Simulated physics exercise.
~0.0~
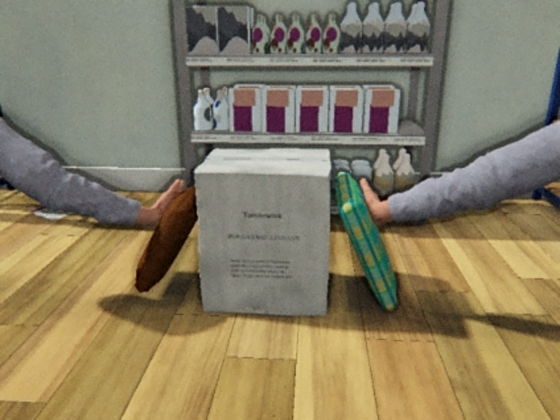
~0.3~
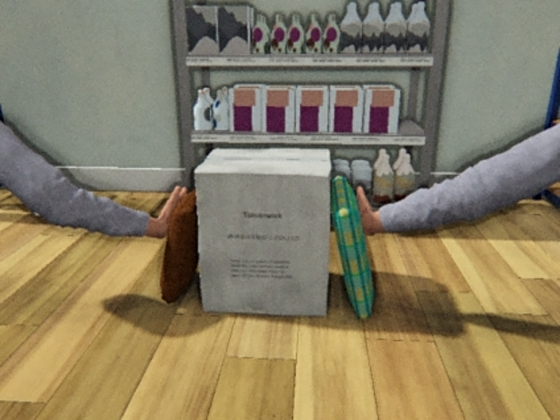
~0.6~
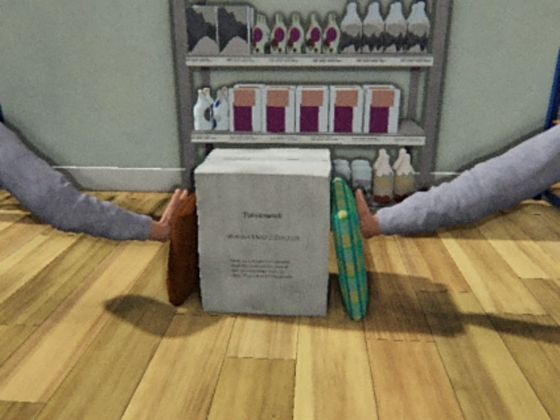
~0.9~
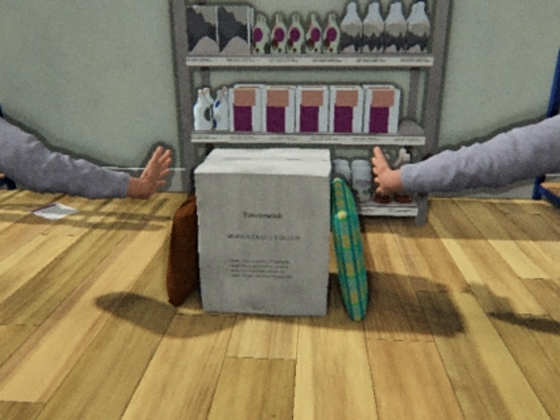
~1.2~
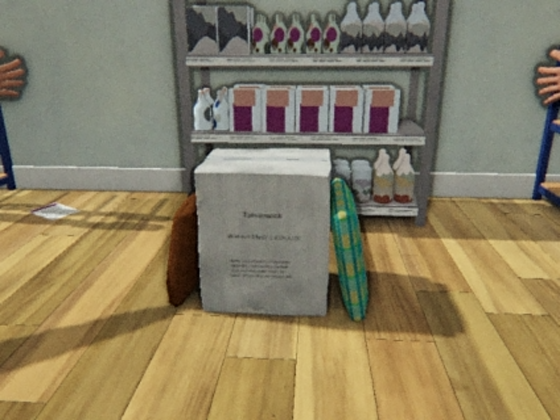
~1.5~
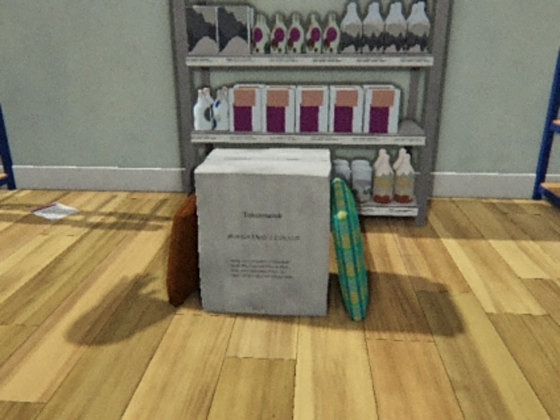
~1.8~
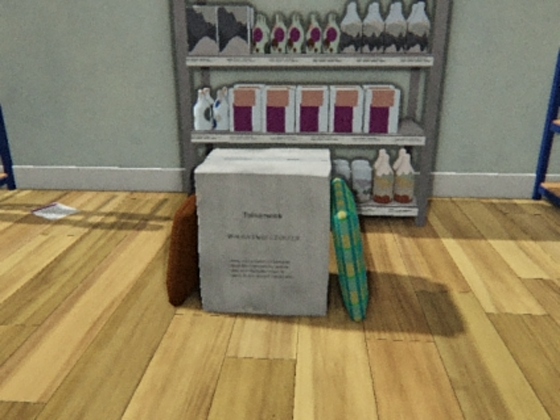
At the start, two hands reach in from the left and right, holding a brown soft bag and a turquoise plaid cushion on edge at either side of a white box, in front of a shelf of bottles and cartons. The hands move inward a little, bringing the bag and the cushion up against the sides of the box. They stay there briefly, then let go and draw back toward the edges of the view. Soon both hands are gone. The bag and the cushion remain leaning upright against the box, which never moves.
